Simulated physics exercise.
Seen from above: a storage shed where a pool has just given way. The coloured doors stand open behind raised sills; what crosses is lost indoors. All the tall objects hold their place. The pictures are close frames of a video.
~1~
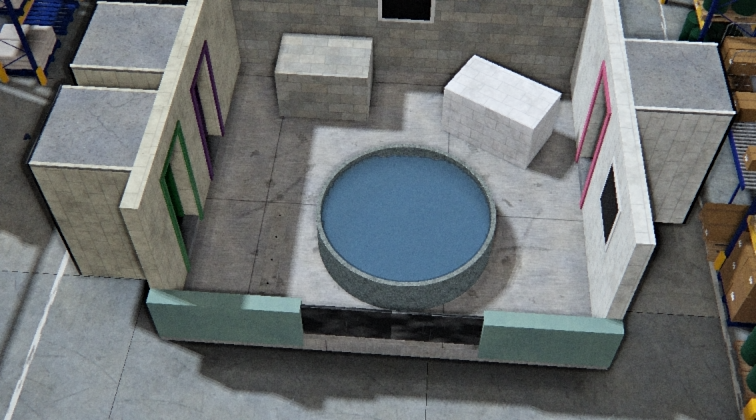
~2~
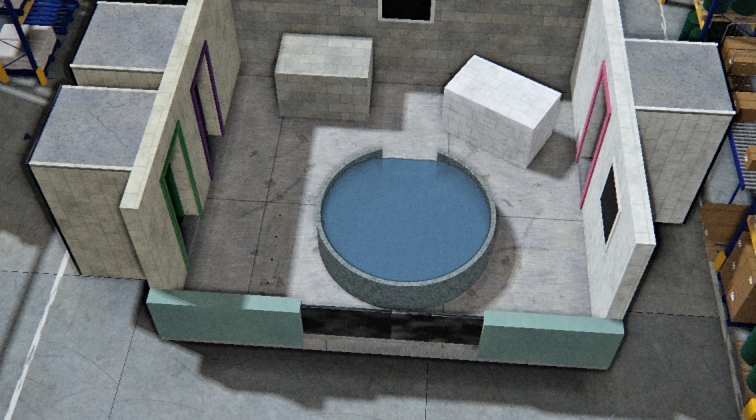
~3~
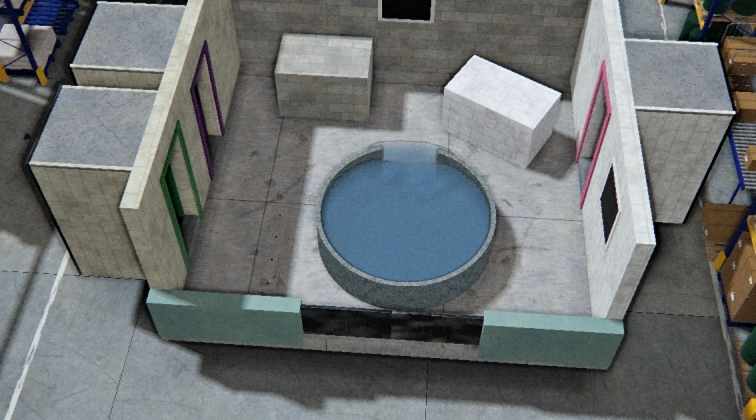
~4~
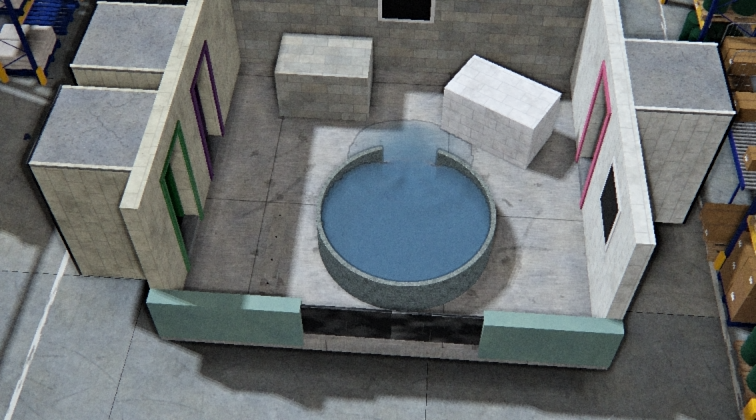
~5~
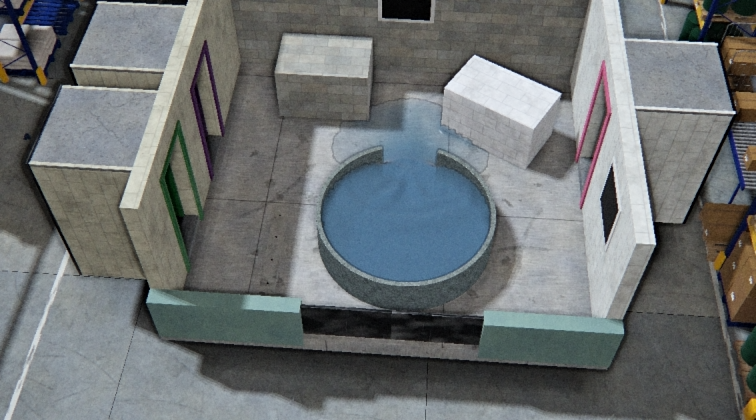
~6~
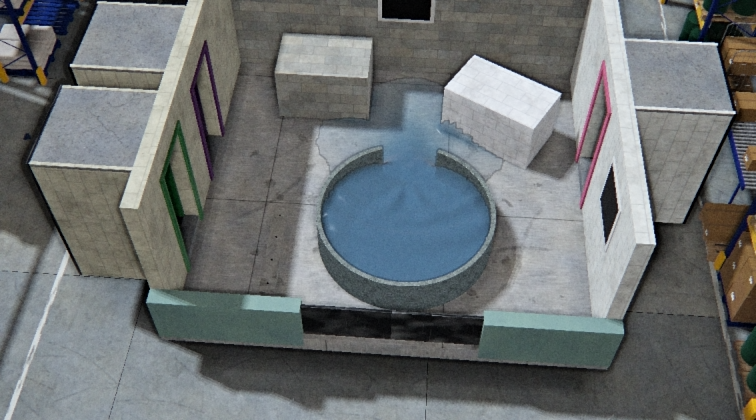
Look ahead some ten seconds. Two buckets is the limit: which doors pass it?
One by one: The purple door takes more than that; the pink door stays under that; the green door stays under that.
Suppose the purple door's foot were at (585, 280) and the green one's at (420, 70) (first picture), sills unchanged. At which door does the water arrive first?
I say the one in green.
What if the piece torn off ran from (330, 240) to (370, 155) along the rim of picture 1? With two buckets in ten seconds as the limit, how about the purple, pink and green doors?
In short: Purple takes more; pink stays under; green lets more in.
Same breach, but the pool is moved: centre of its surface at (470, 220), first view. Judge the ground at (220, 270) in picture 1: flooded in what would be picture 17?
There: Free of water.
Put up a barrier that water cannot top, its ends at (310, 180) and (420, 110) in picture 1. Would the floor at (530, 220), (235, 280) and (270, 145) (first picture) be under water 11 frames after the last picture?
One after the other: Awash, free of water, not flooded.
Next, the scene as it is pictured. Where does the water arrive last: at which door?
That is the green door.
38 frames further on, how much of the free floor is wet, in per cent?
Some 90 per cent.
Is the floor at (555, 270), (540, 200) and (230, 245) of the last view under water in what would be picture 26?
One after the other: Flooded, awash, not flooded.
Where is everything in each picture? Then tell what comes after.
The first picture shows still water in the pool at (406, 214).
In the second picture, the front is at a hidden place, out from the gap on the pool's far side.
In the third picture, the front is at (450, 156), out from the gap on the pool's far side.
In the fourth picture, water pours out on the pool's far side and has run to (373, 129).
In the fifth picture, the front is at (405, 102), out from the gap on the pool's far side.
In the sixth picture, the front is at (404, 81), out from the gap on the pool's far side.
A moment on, water covers 25 % of the floor; the purple door not reached, the pink door not reached, the green door not reached.
Next, water covers 45 % of the floor; the purple door wet at the sill, nothing in, the pink door not reached, the green door not reached.
Then, water covers 60 % of the floor; the purple door over two buckets in, the pink door wet at the sill, nothing in, the green door not reached.
Later, water covers 90 % of the floor; the purple door over two buckets in, the pink door wet at the sill, nothing in, the green door wet at the sill, nothing in.
In the end, water covers 100 % of the floor; the purple door far over two buckets in, the pink door wet at the sill, nothing in, the green door wet at the sill, nothing in.
